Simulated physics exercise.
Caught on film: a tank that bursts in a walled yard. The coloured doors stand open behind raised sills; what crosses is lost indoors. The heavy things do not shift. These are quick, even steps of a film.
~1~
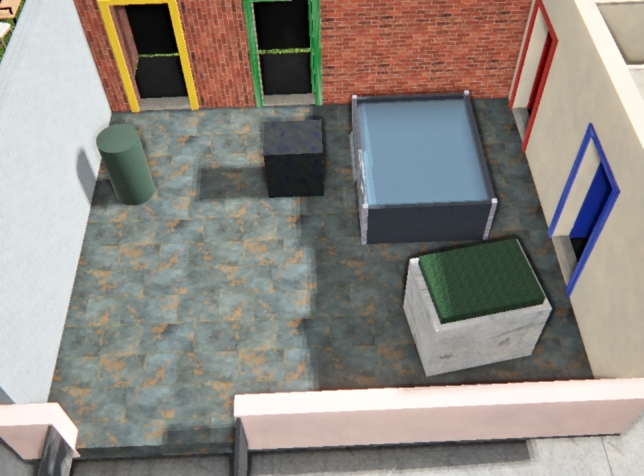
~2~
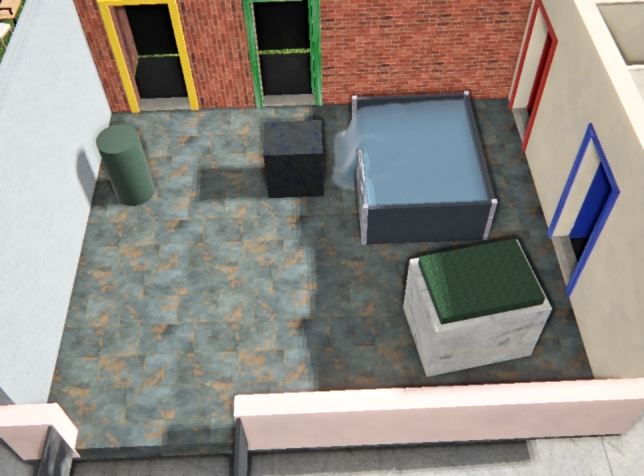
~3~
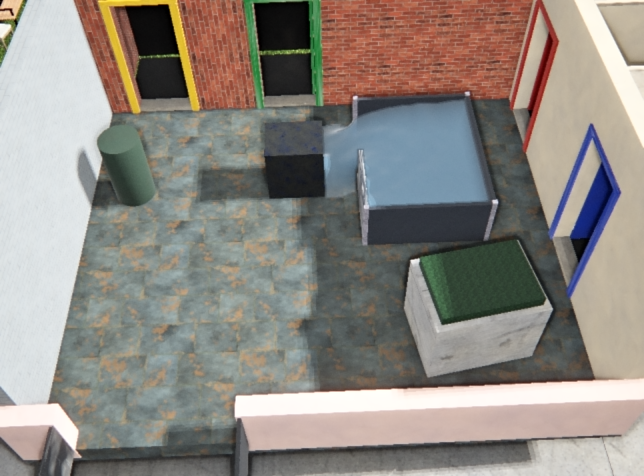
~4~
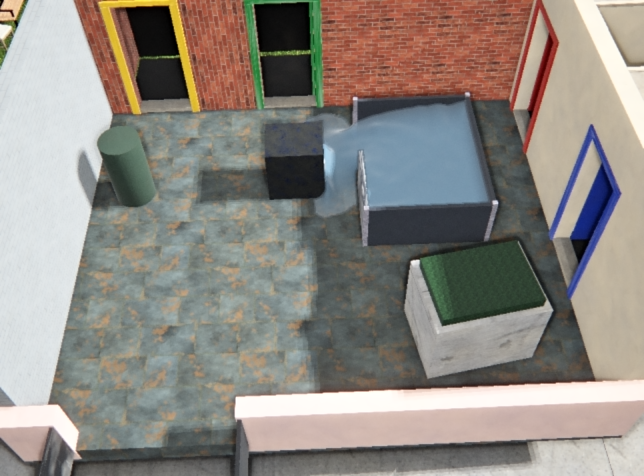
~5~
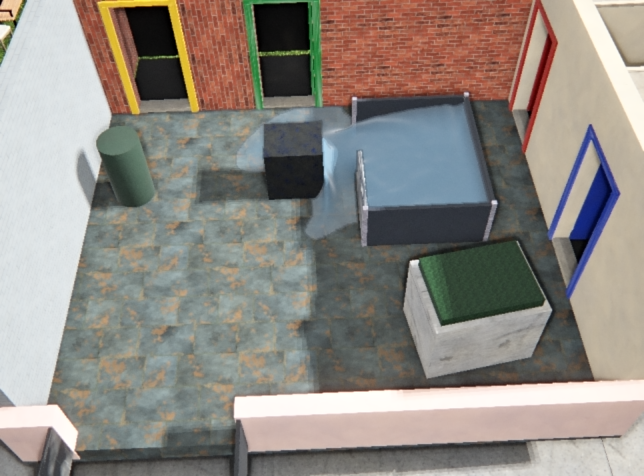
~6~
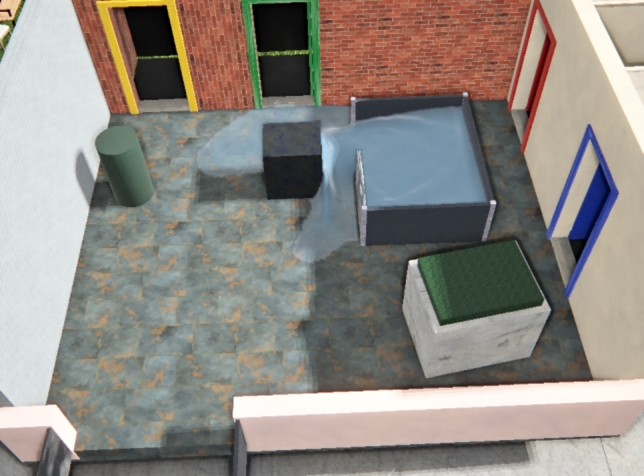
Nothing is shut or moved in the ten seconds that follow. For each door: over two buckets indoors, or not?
In the end: The yellow door floods; the blue door holds within the limit; the red door holds within the limit; the green door floods.
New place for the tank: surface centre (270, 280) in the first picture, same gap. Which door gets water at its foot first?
The yellow one.
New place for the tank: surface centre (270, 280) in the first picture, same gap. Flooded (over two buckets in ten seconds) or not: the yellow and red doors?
Then: The yellow one takes more, the red one goes over.
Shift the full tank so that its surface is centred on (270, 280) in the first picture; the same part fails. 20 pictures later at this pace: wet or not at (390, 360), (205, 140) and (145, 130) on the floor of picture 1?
In that order: No water, wet, flooded.
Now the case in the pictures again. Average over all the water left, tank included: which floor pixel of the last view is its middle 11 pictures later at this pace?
Near (342, 181).
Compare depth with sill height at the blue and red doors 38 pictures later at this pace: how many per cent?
Roughly 10 per cent, then 40 per cent.
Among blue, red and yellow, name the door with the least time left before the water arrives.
First comes the one in yellow.
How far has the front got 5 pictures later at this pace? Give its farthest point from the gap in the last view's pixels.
Around (111, 118).
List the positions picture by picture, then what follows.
The open tank at (419, 150) is whole and still, in the first frame.
Water pours out at (358, 148) and has run to (341, 135), in the second frame.
Water pours out at (359, 150) and has run to (324, 131), in the third frame.
Water pours out at (359, 152) and has run to a hidden place, in the fourth frame.
Water pours out at (358, 152) and has run to (243, 150), in the fifth frame.
Water pours out at (357, 152) and has run to (201, 160), in the sixth frame.
A moment on, water covers 30 % of the floor; the yellow door wet at the sill, nothing in, the blue door not reached, the red door not reached, the green door over two buckets in.
Next, water covers 40 % of the floor; the yellow door under two buckets in, the blue door not reached, the red door not reached, the green door far over two buckets in.
Then, water covers 55 % of the floor; the yellow door over two buckets in, the blue door not reached, the red door not reached, the green door far over two buckets in.
Later, water covers 80 % of the floor; the yellow door far over two buckets in, the blue door not reached, the red door wet at the sill, nothing in, the green door far over two buckets in.
In the end, water covers 90 % of the floor; the yellow door far over two buckets in, the blue door wet at the sill, nothing in, the red door wet at the sill, nothing in, the green door far over two buckets in.
